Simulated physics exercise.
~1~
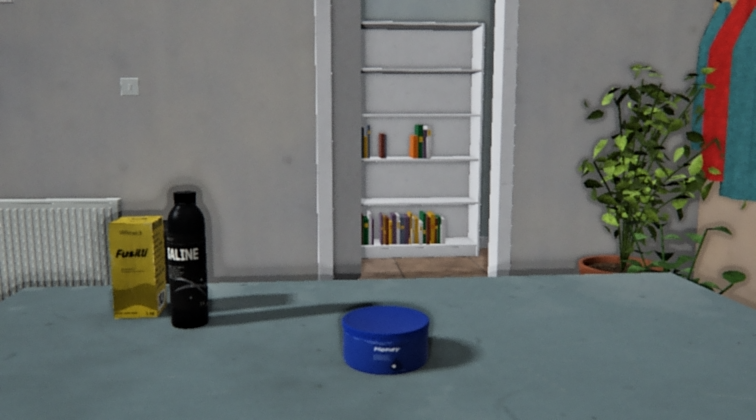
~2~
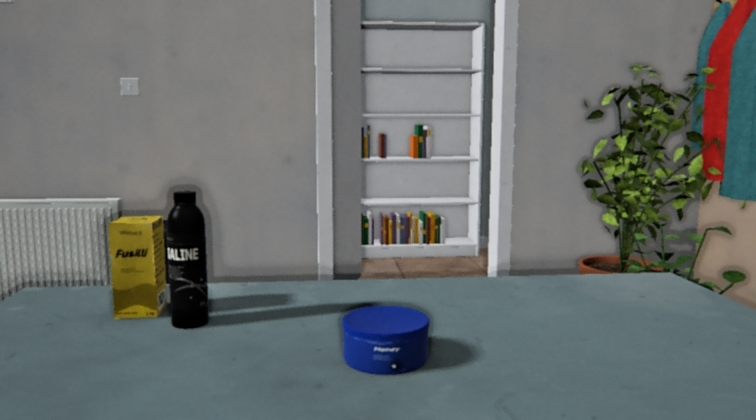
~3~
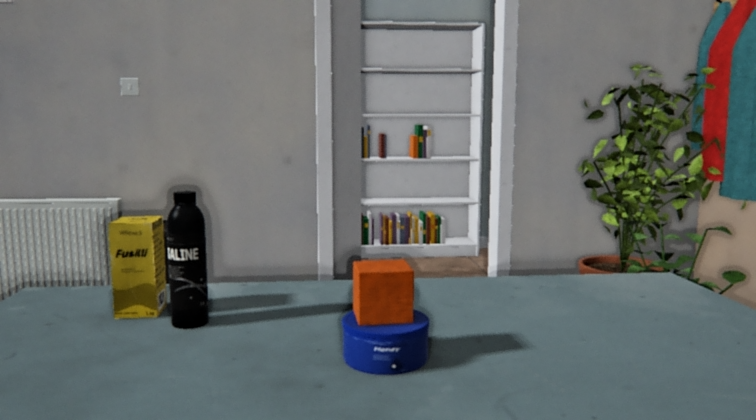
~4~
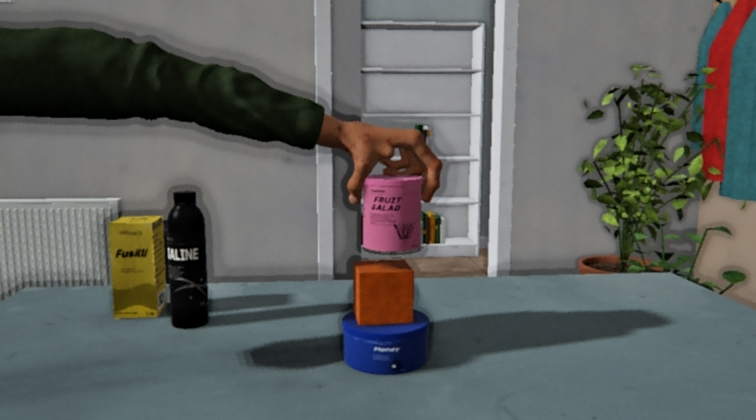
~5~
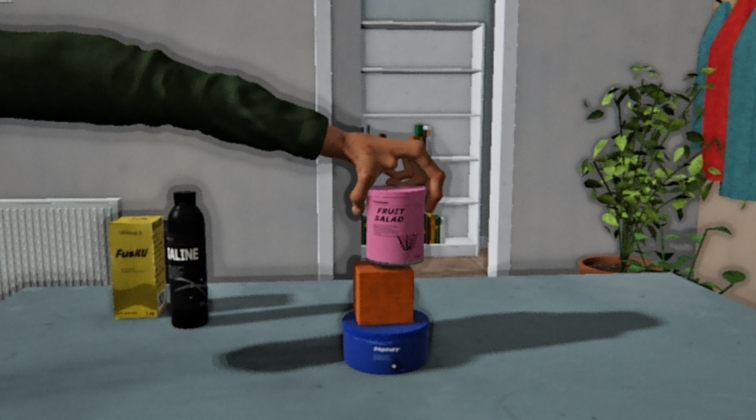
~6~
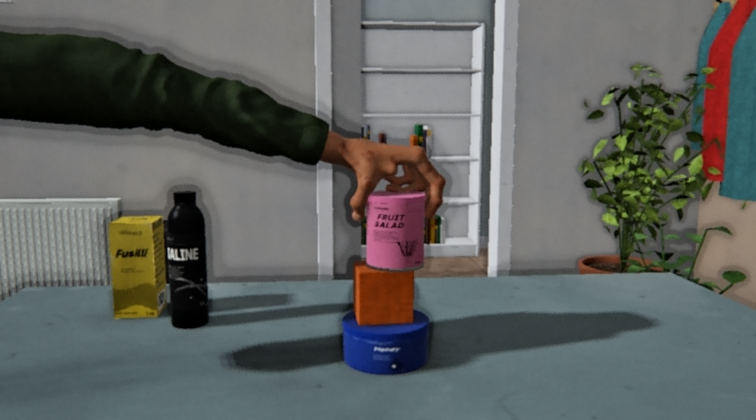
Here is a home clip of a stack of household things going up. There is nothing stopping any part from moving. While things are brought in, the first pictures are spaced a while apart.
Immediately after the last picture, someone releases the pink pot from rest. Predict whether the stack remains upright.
Prediction: The stack remains upright.
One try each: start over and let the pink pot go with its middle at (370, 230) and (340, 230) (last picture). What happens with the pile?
The pile remains stable in the first case, then in the second case it tips over.
Then, 0.20 s on from there, no change.
Then, 0.50 s on from there, pink pot resting near (395, 231).
In the end, all 5 unmoved. At the end, from the last picture's camera, pink pot near (395, 231). The pile holds.
